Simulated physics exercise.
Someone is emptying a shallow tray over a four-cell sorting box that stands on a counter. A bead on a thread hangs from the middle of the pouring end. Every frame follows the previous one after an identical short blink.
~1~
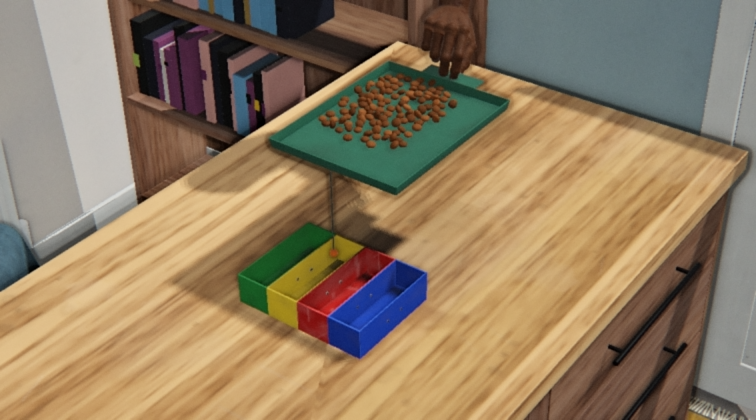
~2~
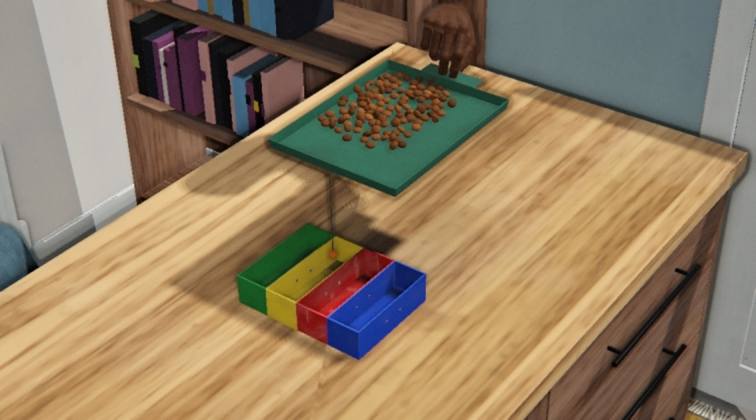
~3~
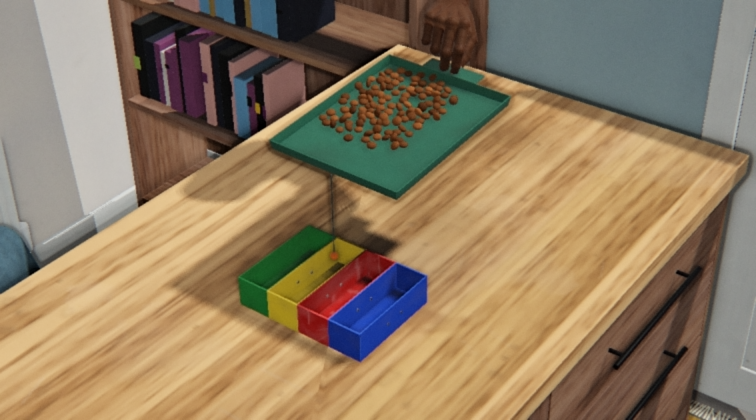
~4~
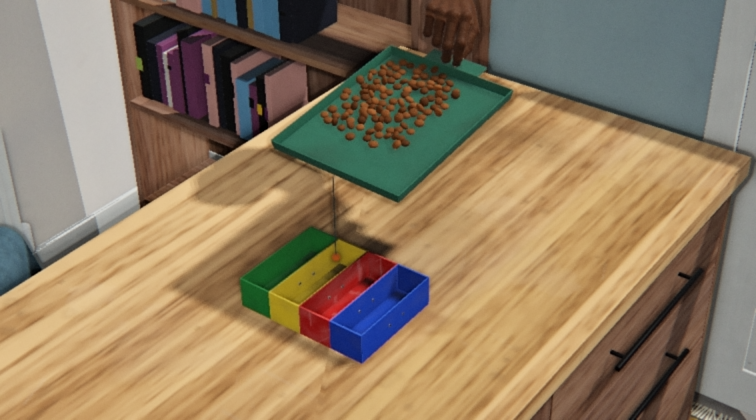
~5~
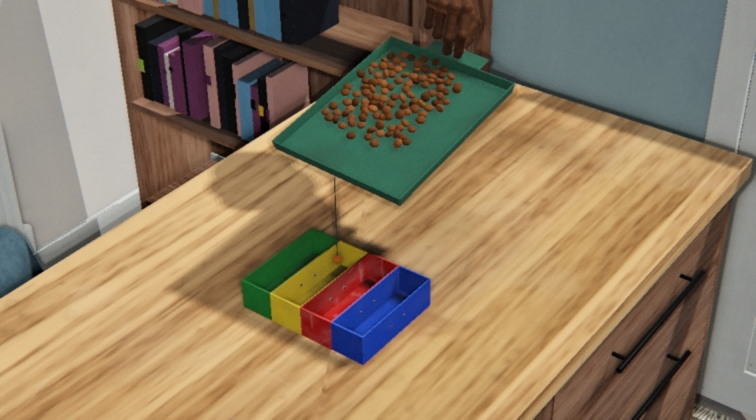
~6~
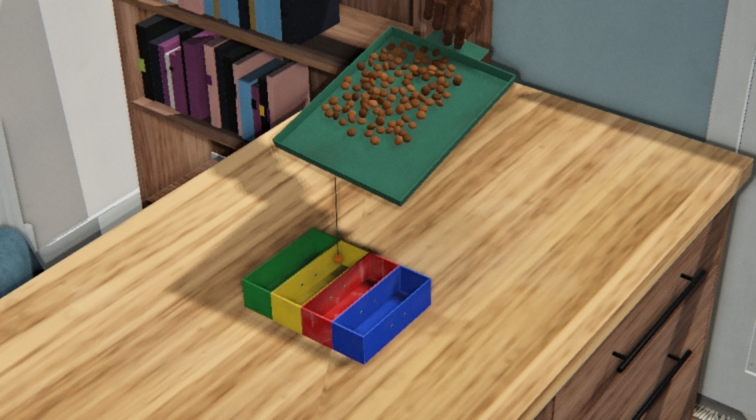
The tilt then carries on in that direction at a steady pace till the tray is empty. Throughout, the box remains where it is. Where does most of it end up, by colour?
Most of it ends up in blue.
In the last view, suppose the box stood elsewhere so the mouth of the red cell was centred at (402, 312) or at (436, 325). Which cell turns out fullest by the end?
In order: The cell in yellow, the green one.
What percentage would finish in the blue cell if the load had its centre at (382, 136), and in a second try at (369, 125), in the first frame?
Share in order: Roughly 50 %, 60 %.
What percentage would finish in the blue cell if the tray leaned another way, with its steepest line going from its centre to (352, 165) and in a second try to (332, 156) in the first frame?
Lab note: Case 1 near 20 %, case 2 near 0 %.
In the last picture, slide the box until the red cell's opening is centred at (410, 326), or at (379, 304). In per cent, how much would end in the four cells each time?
Around 90 then around 100 per cent.
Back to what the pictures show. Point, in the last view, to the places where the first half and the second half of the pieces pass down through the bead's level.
The opening part goes through (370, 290); what follows goes through (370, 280).
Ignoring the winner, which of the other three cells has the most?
Second best is the red cell.
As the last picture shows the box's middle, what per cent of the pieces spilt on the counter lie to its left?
Around 20 per cent, give or take.
Shortly afterwards, tray tipped steeply; the bulk on the tray; a little falling or outside the box.
Next, tray tipped right over; near a third on the tray; near a quarter in the blue cell; a little in the red cell; a little in the yellow cell; near a quarter falling or outside the box.
Some moments later, tray tipped past a quarter turn; near half in the blue cell; near a third in the red cell; a little in the yellow cell; near a quarter falling or outside the box.
In the end, tray tipped past a quarter turn; near half in the blue cell; near a third in the red cell; a little in the yellow cell; none at all in the green cell; near a quarter outside the box.
